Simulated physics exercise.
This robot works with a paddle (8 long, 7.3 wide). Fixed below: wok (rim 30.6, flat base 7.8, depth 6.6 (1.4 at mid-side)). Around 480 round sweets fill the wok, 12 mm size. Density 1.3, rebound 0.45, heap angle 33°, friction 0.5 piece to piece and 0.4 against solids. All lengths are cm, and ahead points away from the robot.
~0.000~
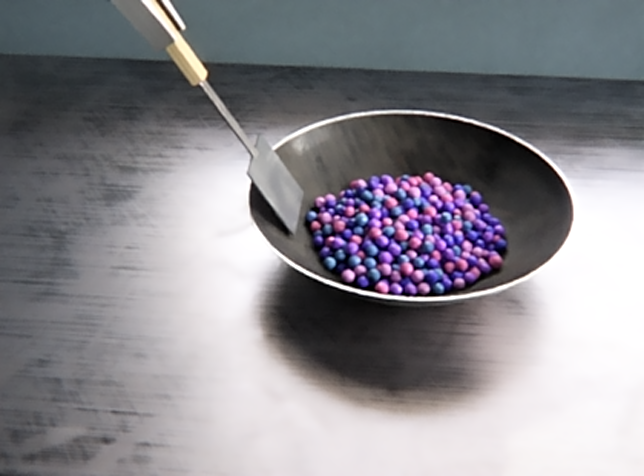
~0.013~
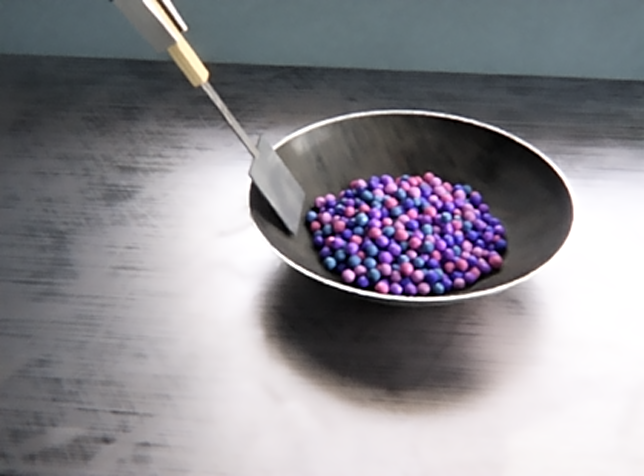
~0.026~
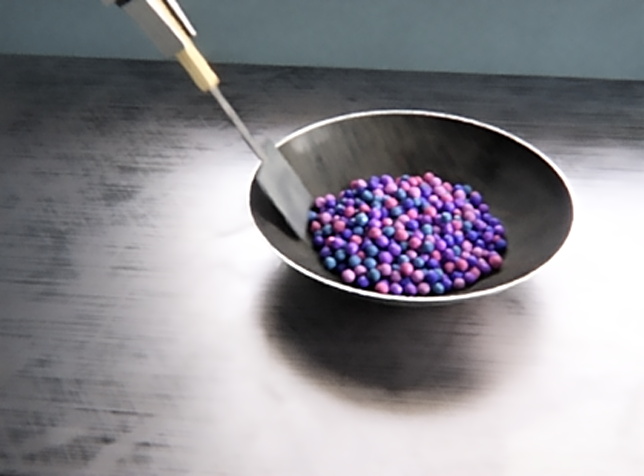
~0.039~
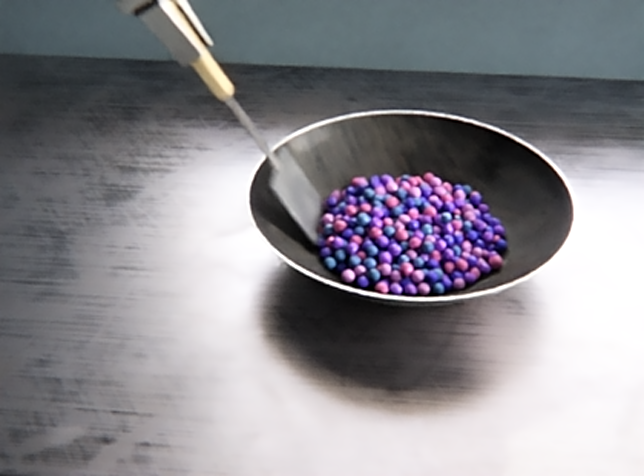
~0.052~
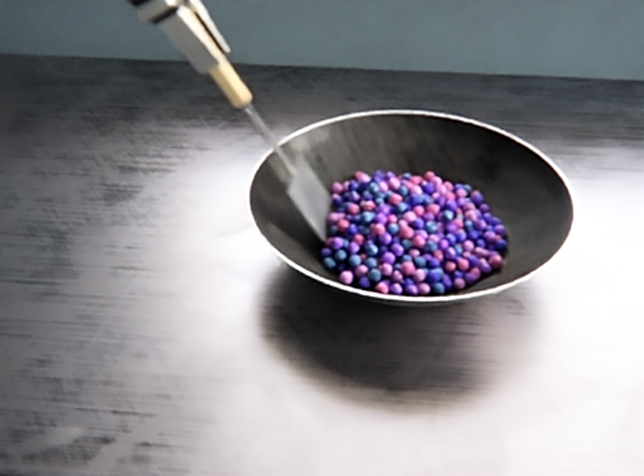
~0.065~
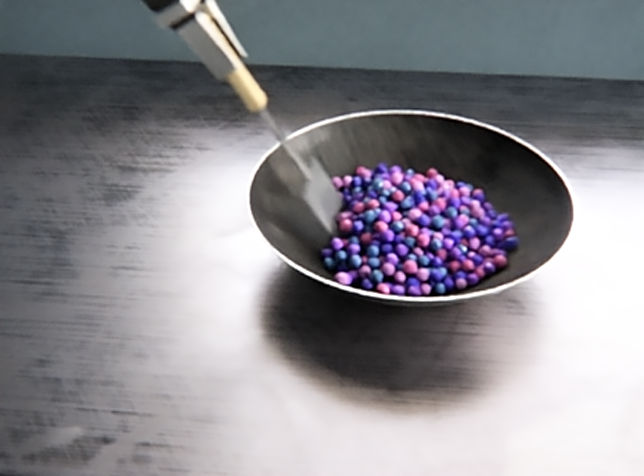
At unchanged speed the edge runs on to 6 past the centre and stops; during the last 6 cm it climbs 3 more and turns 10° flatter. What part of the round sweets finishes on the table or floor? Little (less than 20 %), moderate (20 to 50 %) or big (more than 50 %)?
A little share, less than 20 %, ends on the table or floor.
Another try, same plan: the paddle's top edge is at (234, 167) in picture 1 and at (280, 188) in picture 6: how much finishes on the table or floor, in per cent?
About 10 per cent.
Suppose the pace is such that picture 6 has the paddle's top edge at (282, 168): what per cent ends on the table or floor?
About 0 per cent.
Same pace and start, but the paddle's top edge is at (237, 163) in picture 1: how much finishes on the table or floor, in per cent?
About 10 per cent.
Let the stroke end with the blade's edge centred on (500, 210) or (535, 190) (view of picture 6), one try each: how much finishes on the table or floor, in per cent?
About 30 and 40 per cent.
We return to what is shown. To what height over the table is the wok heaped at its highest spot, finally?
About 6.5 cm.
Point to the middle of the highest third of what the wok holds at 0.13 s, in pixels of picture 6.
At about (448, 217).
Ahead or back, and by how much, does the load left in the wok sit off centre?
About 4.5 cm ahead.
After 0.10 s, sloping 59°, highest piece 7 above the table; 485 in the wok.
After 0.13 s, sloping 56°, highest piece 8 above the table; 484 in the wok, 1 on the blade or in flight.
After 0.35 s, sloping 49°, highest piece 8 above the table; 442 in the wok, 15 on the table or floor, 28 on the blade or in flight.
After 1.40 s, sloping 49°, highest piece 6 above the table; 442 in the wok, 43 on the table or floor.
In the end, 442 in the wok, 43 on the table or floor. That is 9 % on the table or floor.
